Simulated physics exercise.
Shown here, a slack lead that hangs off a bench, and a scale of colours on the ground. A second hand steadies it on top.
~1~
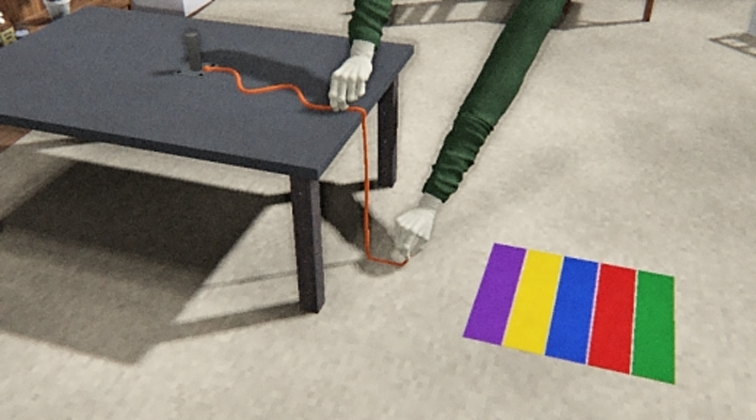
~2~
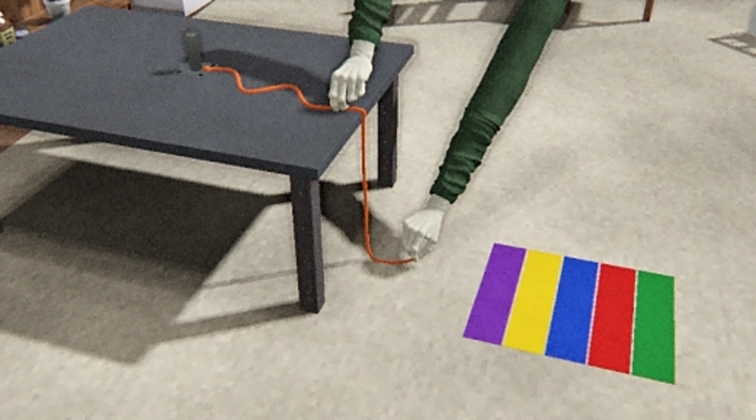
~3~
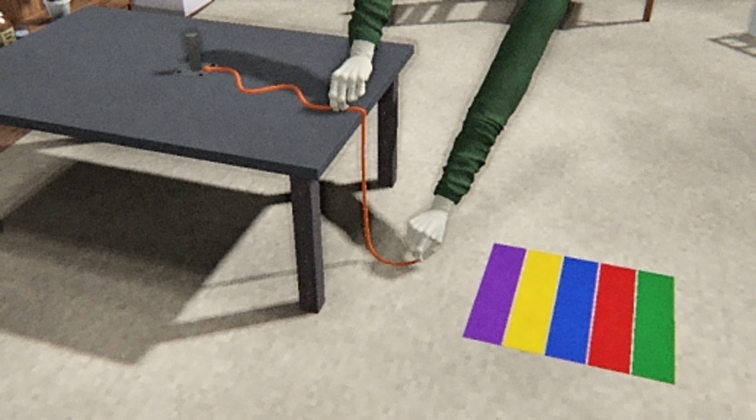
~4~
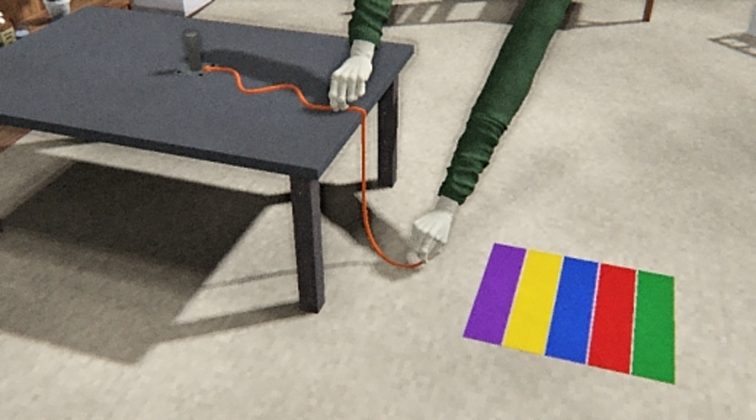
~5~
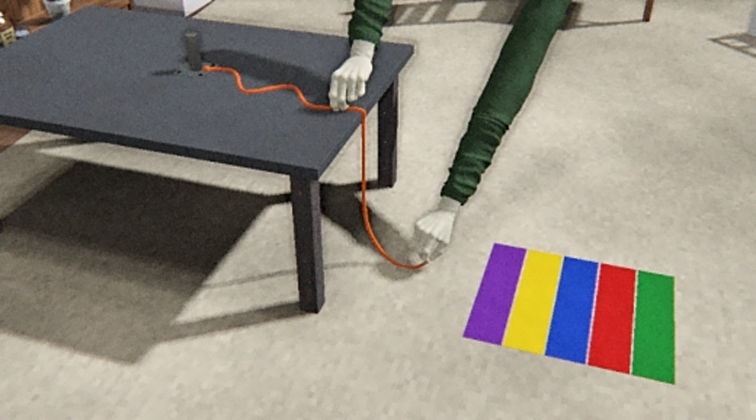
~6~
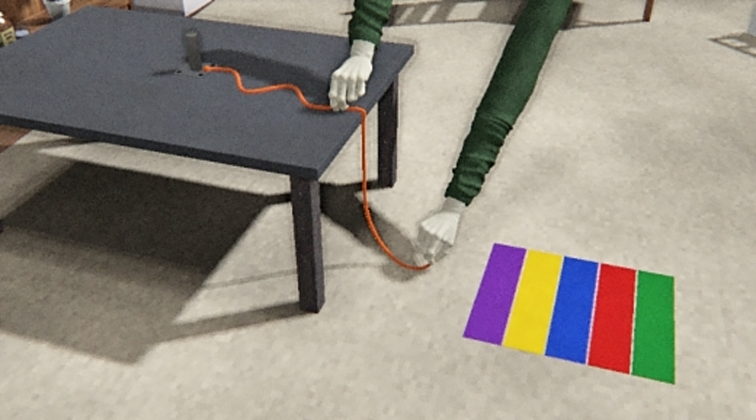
On a pale floor beside a dark table, a green-sleeved hand slowly drawing an orange cord's low end slightly right.
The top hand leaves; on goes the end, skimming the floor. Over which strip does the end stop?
The end stops over the blue strip.
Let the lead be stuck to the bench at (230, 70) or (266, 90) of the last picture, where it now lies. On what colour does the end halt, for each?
Taking them in turn: Blue; yellow.
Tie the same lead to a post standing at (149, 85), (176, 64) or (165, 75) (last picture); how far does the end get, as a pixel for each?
The places are (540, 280), (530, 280) and (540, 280).
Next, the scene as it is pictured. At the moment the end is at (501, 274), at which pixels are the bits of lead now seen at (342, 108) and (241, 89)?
Near (368, 131) and (267, 83).
A little later, end near (501, 274); over purple.
Next, end near (545, 283); over yellow.
When it is tight, end near (572, 288); over blue. It gets as far as the blue strip.
